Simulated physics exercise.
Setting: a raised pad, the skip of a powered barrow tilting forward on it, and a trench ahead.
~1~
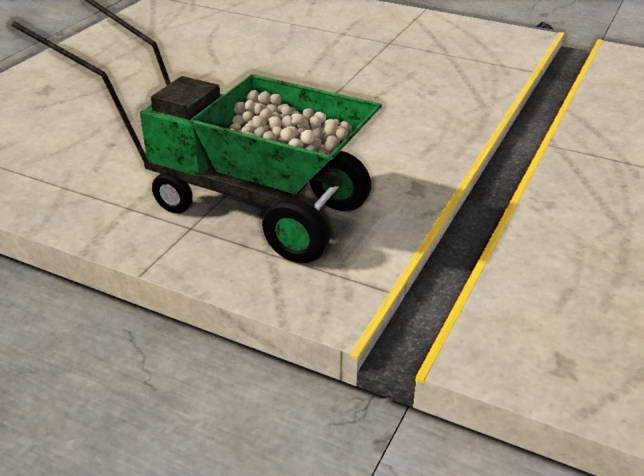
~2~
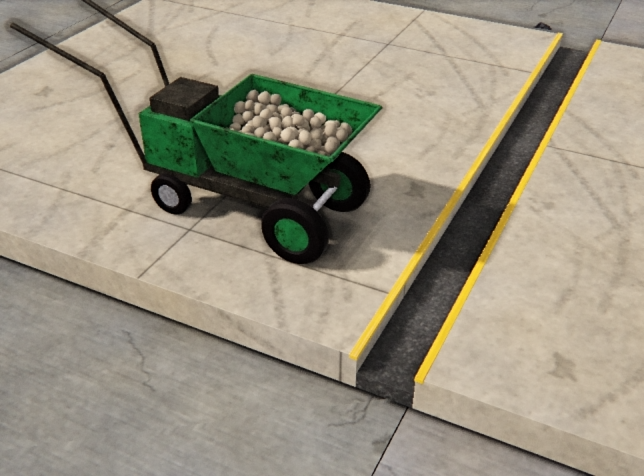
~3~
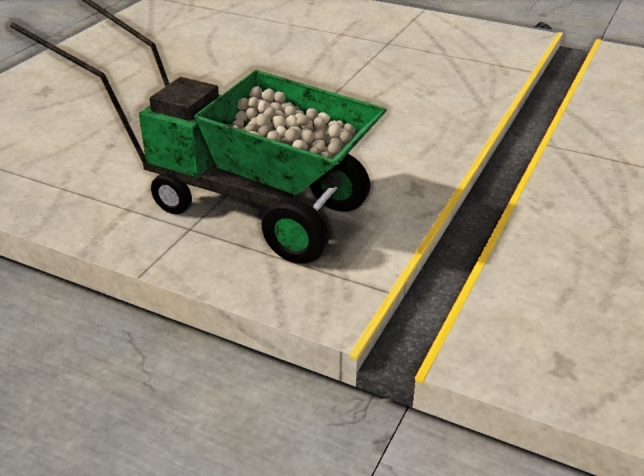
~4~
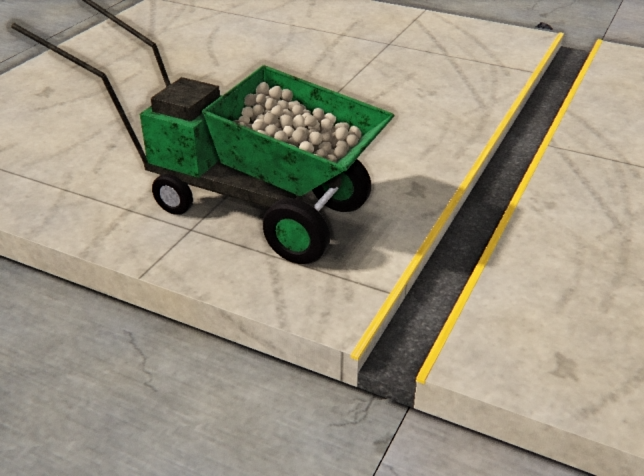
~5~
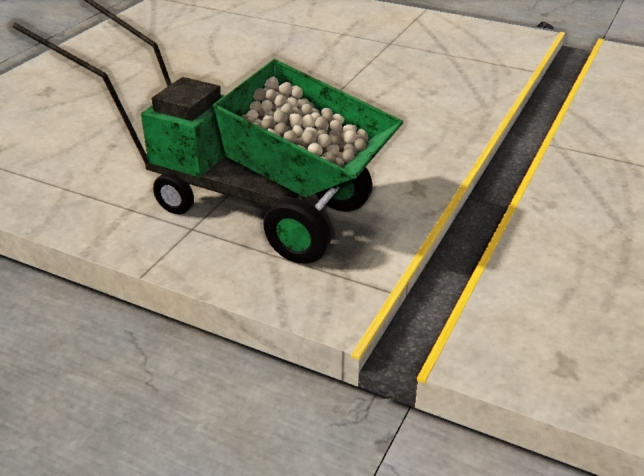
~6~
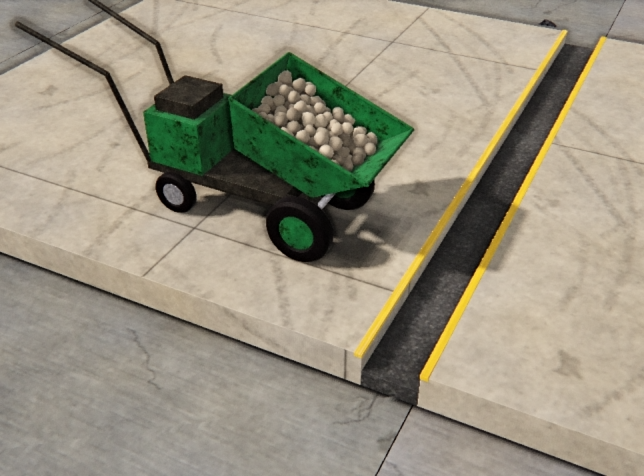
On a raised pale pad beside a dark trench edged in yellow, a green barrow stands with its skip level and full of rounded pebbles. The skip begins tilting forward, barely at first, then clearly, its lip lowering toward the right while the wheels stay in place.
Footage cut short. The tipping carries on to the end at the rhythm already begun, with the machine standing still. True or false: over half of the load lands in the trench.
True.
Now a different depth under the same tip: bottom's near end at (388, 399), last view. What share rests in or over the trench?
I'd put it at some 90 in a hundred.
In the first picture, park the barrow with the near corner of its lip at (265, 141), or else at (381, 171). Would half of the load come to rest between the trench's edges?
One after the other: The lesser share and the lesser share.
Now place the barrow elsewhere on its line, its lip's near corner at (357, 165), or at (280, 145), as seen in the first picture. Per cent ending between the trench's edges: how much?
You'd get around 60 in a hundred, then 30 in a hundred.
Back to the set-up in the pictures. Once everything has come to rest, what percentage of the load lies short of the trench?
5 per cent.
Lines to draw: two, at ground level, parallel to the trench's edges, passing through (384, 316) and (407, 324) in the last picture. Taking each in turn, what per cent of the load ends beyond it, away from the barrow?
80 % and 50 %, in that order.
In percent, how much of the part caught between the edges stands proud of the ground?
Around 30 per cent.
Just after the last frame, skip tipped steeply; every one in the skip.
A moment on, skip tipped right over; the larger part in the skip; about a tenth in or heaped over the trench; just a few falling.
Further on, skip tipped right over; roughly a quarter in the skip; just a few short of the trench; roughly two thirds in or heaped over the trench; about a tenth beyond it.
When it is over, skip tipped right over; roughly a quarter in the skip; just a few short of the trench; roughly two thirds in or heaped over the trench; about a tenth beyond it.
